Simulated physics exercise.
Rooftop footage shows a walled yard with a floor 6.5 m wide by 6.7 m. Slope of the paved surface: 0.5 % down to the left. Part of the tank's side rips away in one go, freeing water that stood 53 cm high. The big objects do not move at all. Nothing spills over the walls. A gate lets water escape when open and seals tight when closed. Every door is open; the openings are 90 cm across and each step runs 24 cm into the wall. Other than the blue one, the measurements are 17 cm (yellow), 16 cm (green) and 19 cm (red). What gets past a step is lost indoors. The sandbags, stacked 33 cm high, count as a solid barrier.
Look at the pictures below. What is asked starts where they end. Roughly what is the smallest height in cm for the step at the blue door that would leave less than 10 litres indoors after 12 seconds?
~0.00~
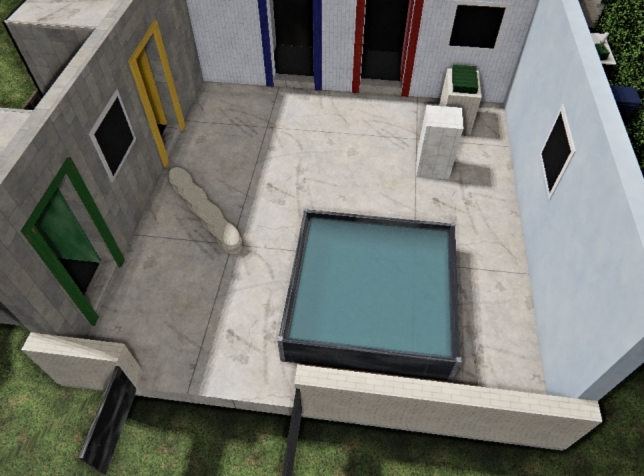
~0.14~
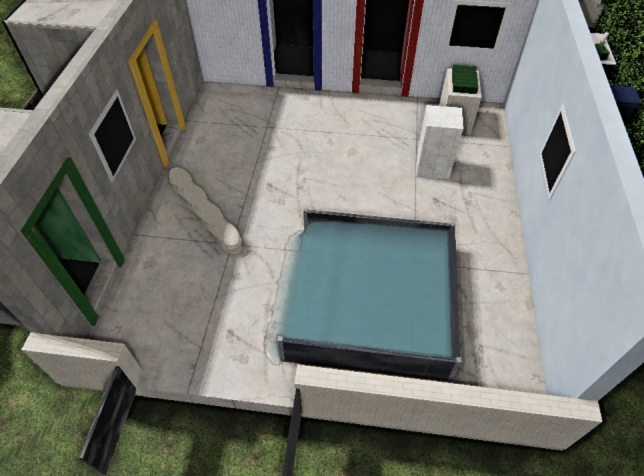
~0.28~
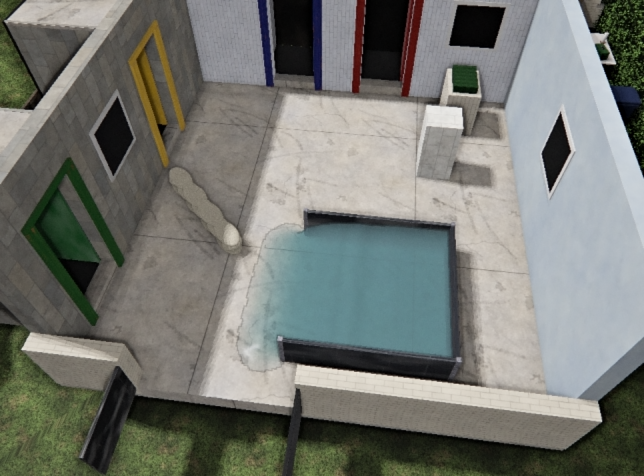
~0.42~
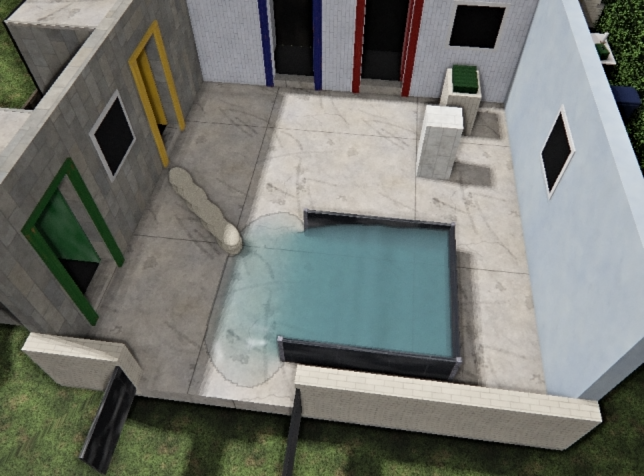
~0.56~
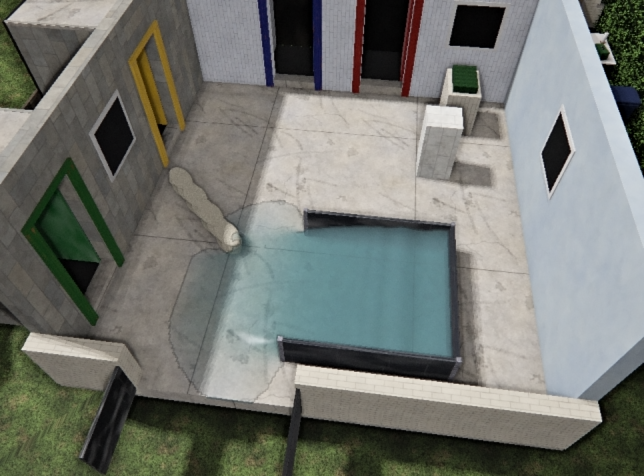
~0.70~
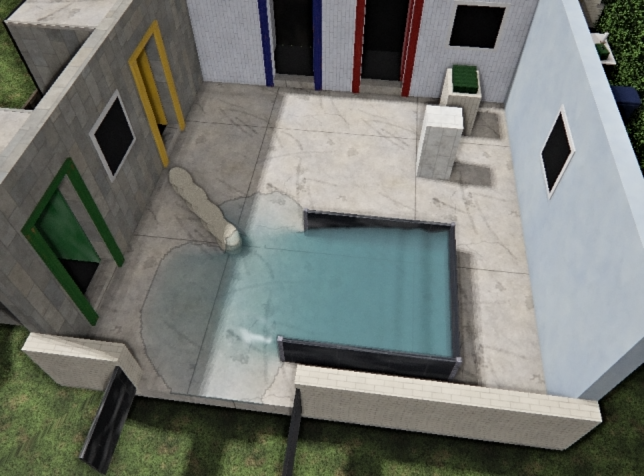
Close to 6.5 cm.
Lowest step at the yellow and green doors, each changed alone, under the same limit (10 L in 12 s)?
About 9.0 cm at yellow and 31 cm at green.
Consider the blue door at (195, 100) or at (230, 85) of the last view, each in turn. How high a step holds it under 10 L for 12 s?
You'd want about 15 cm there first, then about 18 cm.
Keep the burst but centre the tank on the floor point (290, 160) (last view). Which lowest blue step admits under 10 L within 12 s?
A height near 7.5 cm.
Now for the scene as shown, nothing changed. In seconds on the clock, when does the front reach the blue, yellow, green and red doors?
The blue door gets it at 3.6 s, the yellow door at 1.6 s, the green door at 0.9 s and the red door at 5.0 s.
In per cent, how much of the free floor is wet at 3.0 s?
Approximately 40 % of the floor.
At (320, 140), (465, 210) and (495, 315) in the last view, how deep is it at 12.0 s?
Close to 2, 3 and 1 cm, one after the other.
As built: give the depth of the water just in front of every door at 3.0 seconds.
Blue door 0 cm, yellow door 12 cm, green door 30 cm, red door 0 cm.
After 1.4 s water covers 25 % of the floor, deepest (36 cm) near (111, 287); it has not reached the blue door.
After 3.0 s water covers 40 % of the floor, deepest (30 cm) near (102, 307); it has not reached the blue door.
After 12.0 s water covers 85 % of the floor, deepest (6 cm) near (180, 135); 4 cm at the blue door, 0 litres in over its 16 cm step.
At the blue door as built, the water arrived by 3.7 s and peaked near 10 cm at 5.8 s.
With a step of 5.5 cm, 15 litres would have come in within the 12 s; with 7 cm, 6 litres. So under 10 litres takes about 6.5 cm.
